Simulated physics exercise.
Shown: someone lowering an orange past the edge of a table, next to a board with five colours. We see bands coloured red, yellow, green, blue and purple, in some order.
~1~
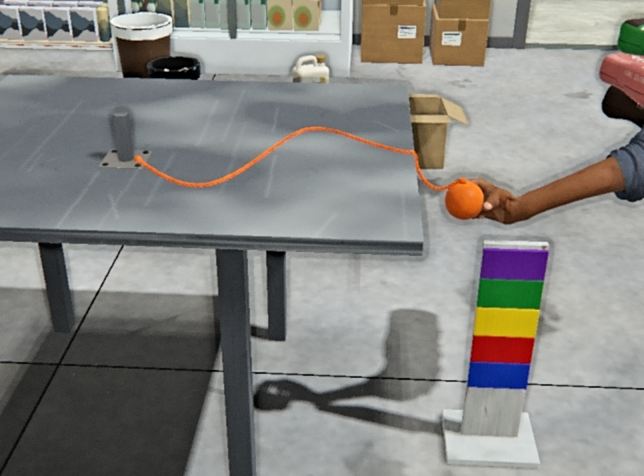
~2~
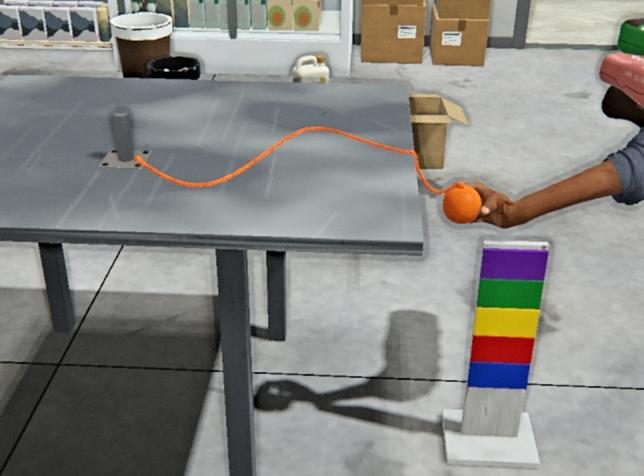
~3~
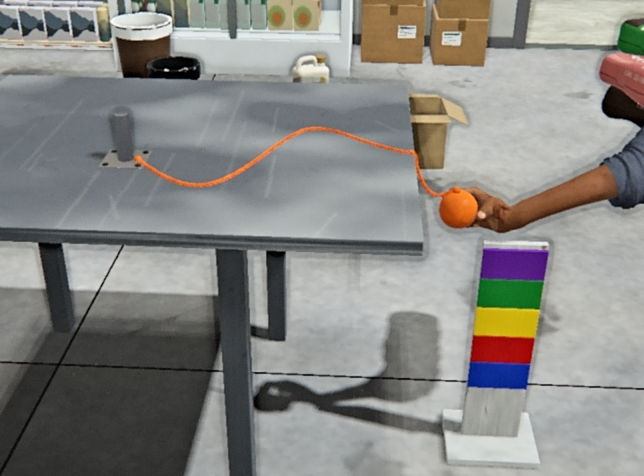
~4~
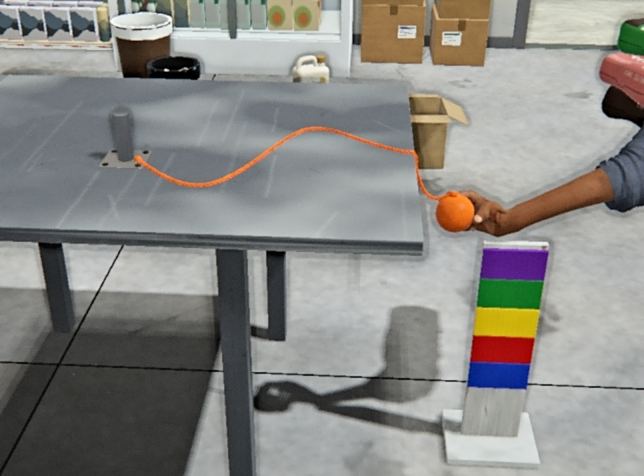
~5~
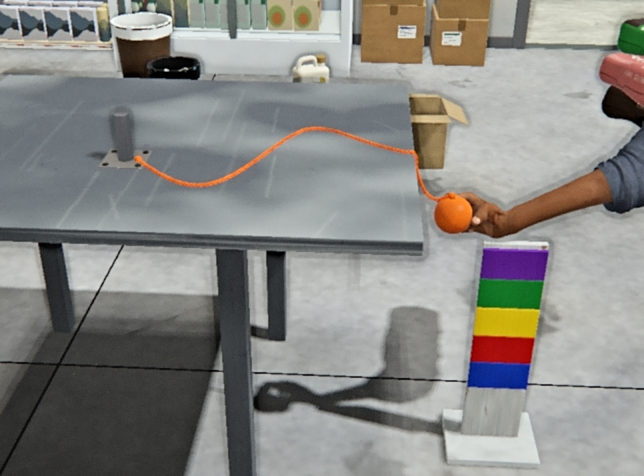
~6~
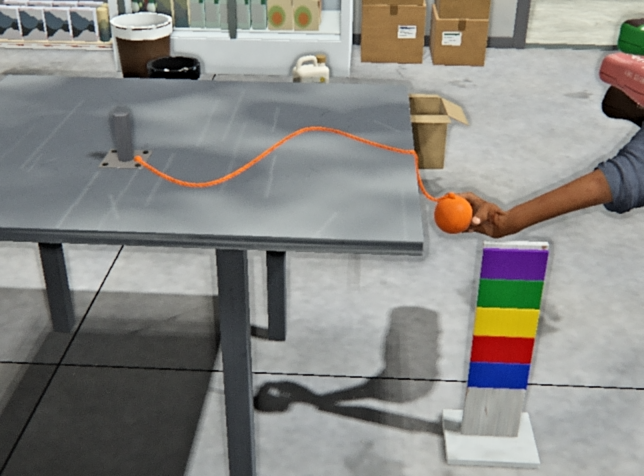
A hand moves an orange ball on a cord slightly down and left beside a table.
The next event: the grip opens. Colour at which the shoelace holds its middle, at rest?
Red.
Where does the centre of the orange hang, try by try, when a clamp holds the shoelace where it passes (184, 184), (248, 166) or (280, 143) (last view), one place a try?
Taking the tries in turn: (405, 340), (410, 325) and (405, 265).
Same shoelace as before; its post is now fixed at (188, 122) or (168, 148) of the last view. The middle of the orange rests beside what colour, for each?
Answer, in order: Blue, blue.
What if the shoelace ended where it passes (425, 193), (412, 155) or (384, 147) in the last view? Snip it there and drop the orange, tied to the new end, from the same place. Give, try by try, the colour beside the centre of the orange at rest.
For the first: Yellow; for the second: Green; for the third: Purple.
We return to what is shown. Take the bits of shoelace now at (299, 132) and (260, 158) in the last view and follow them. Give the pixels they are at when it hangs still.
The first settles around (400, 166), the second around (320, 164).
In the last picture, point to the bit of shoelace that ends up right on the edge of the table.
Look around (313, 129).
Early on, orange near (422, 326); level with yellow.
Midway, orange near (398, 357); level with red.
Finally, orange near (403, 355); level with red. Its middle rests at the red band.
